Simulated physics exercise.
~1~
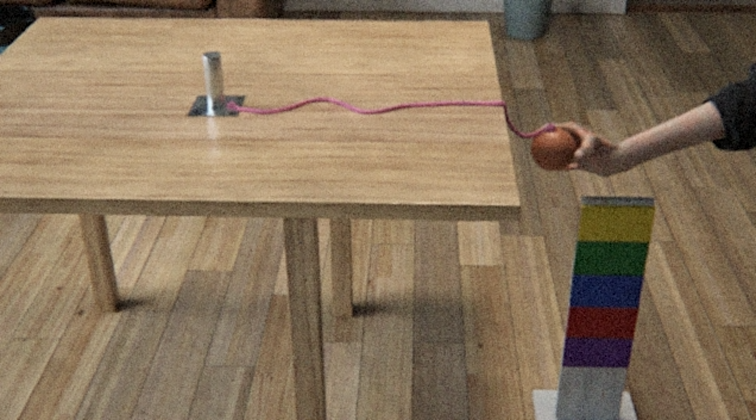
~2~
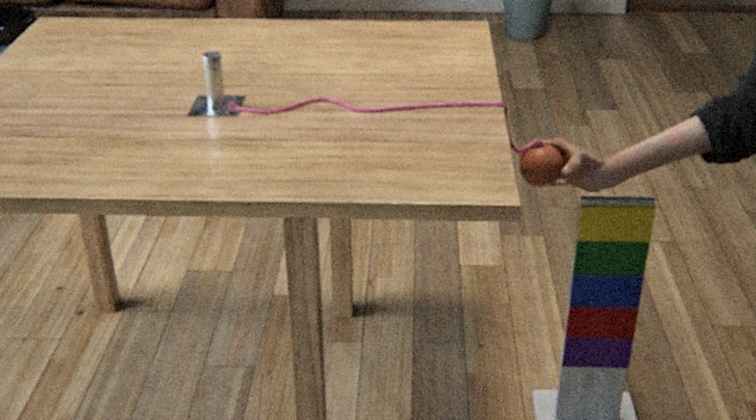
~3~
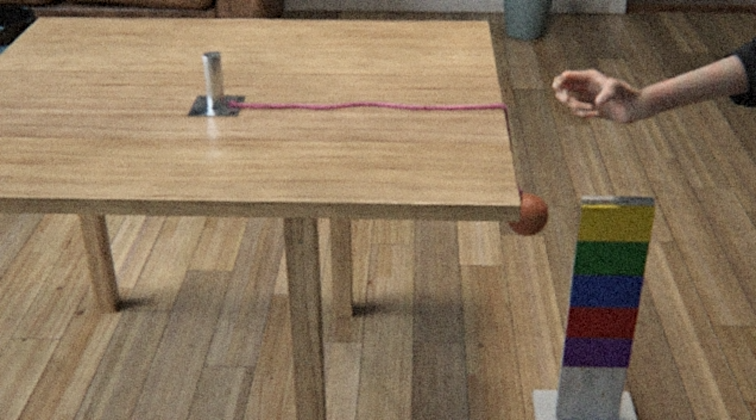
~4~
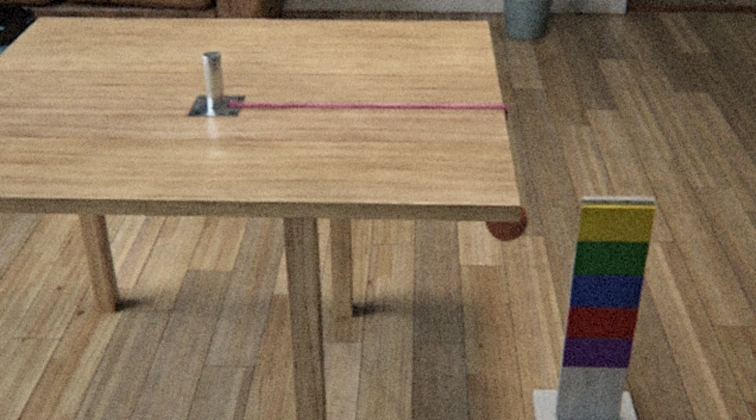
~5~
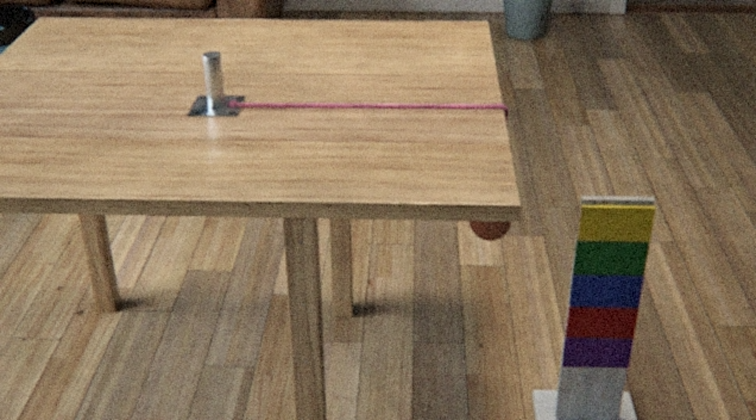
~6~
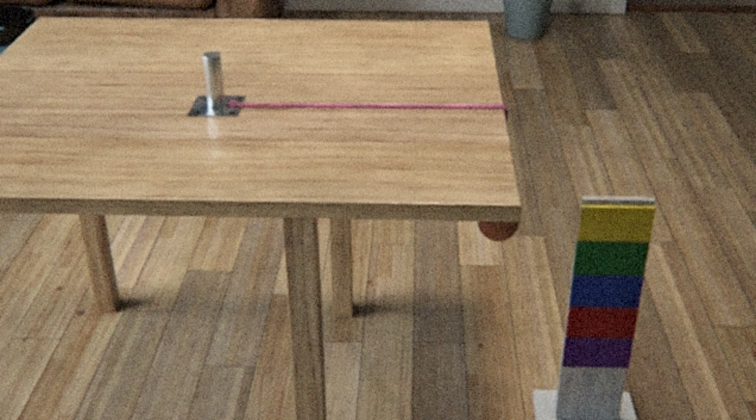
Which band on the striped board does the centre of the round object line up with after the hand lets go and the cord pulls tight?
The centre of the round object ends up hanging level with the yellow band.
